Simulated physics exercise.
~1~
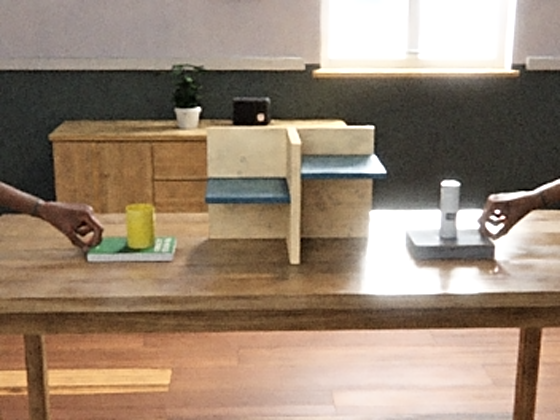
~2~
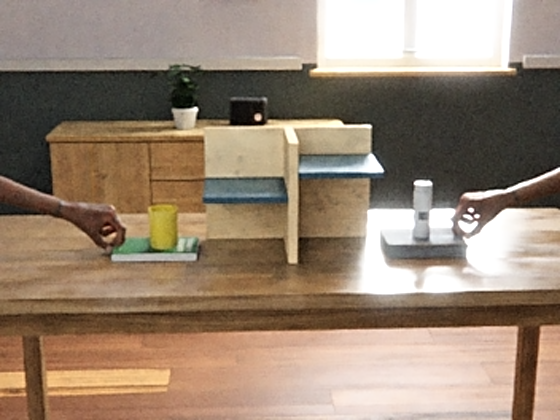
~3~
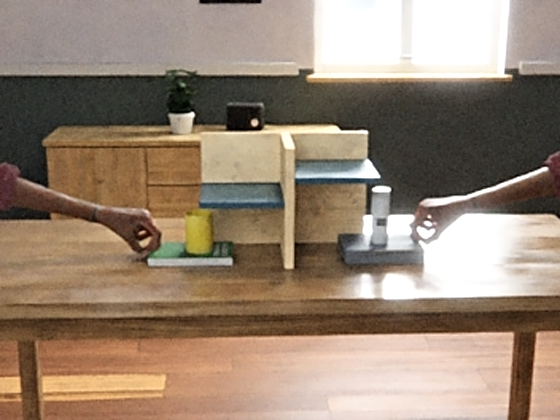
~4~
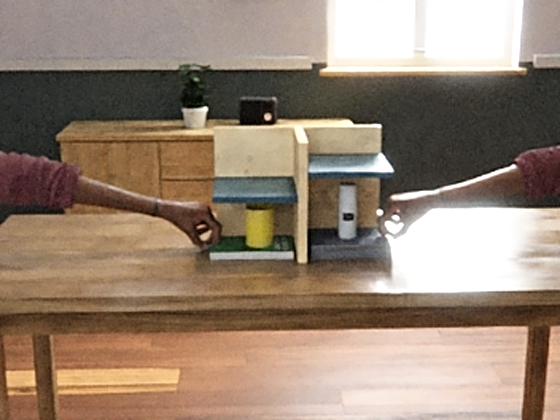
A wooden table stands in a room with a bright window and a low cabinet behind it, seen from the front by a slightly swaying camera. At the middle is a pale wooden rack with a blue shelf on each side, the right one higher. On the left a yellow beaker stands on a green book, and on the right a white shaker stands on a grey board. A hand on each side pushes its load steadily inward. Both items ride along upright and end beneath the shelves, still standing, with the hands beside them.
